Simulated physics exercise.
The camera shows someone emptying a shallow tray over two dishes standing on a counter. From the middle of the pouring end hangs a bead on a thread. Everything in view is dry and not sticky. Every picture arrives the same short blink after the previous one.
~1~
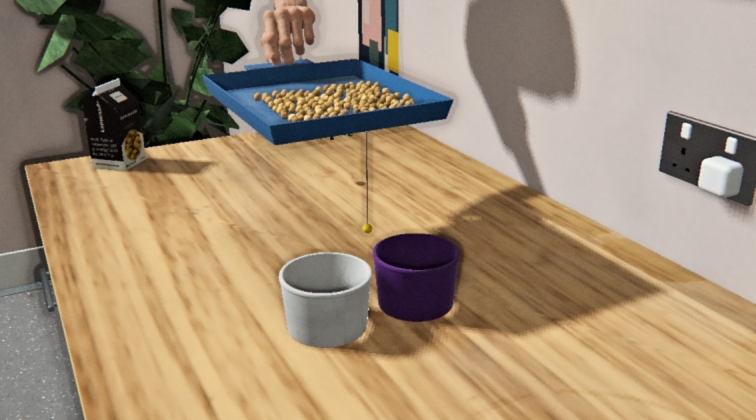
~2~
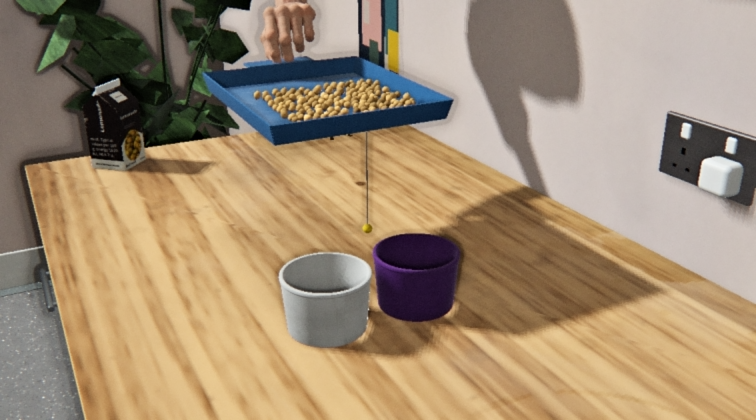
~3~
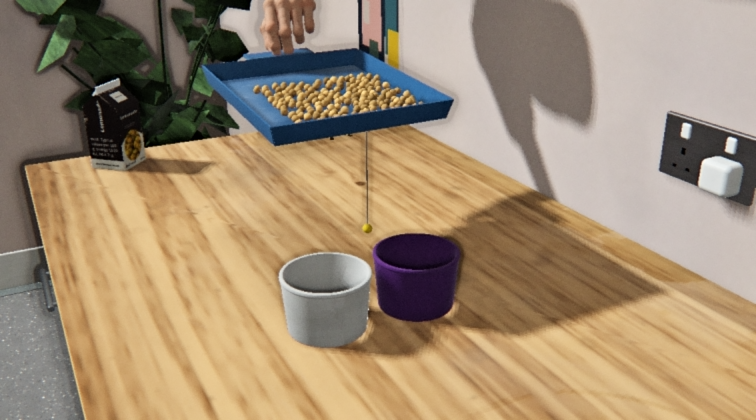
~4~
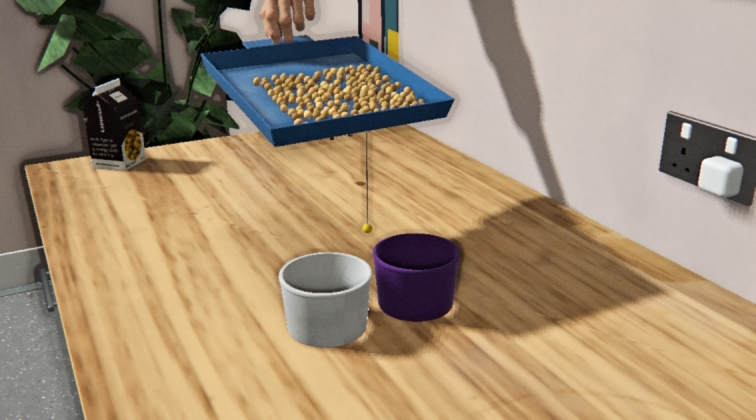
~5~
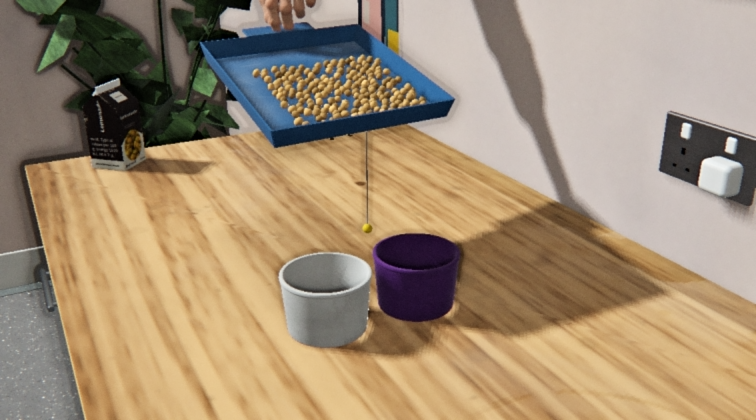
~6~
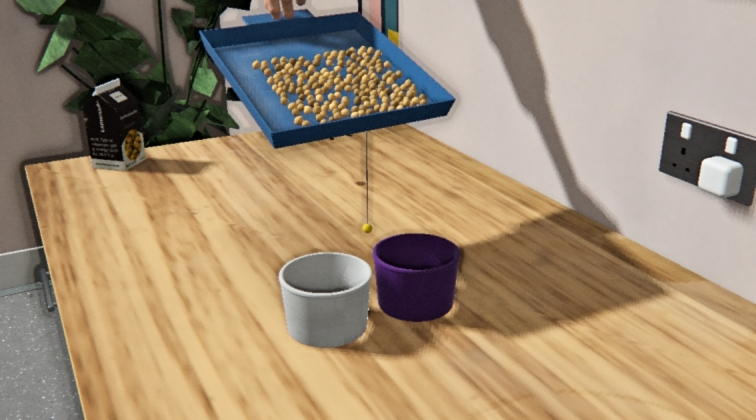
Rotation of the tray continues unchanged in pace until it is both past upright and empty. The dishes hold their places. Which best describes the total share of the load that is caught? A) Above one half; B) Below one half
Above one half (A).
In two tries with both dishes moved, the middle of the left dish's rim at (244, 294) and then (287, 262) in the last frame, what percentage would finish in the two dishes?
Respectively 50 % and 20 %.
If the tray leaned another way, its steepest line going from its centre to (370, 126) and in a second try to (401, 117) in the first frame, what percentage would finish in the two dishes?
Respectively close to 50 and 40 in a hundred.
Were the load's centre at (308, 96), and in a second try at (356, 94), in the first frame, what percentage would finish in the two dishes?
Roughly 80 per cent, then 70 per cent.
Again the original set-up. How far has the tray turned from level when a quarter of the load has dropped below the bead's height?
The angle is roughly 110° at that point.
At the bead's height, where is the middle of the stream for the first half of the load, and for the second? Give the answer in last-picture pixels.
Earlier half at (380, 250), later half at (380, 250).
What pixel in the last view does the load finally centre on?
At about (366, 314).
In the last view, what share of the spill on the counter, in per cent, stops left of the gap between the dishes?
About 30 per cent.
Just after the last frame, tray tipped steeply; every one on the tray.
A moment on, tray tipped right over; every one on the tray.
Further on, tray tipped past a quarter turn; roughly a third in the left dish; roughly a third in the right dish; roughly a quarter outside both.
When it is over, tray tipped past a quarter turn; roughly a third in the left dish; roughly a third in the right dish; roughly a quarter outside both.
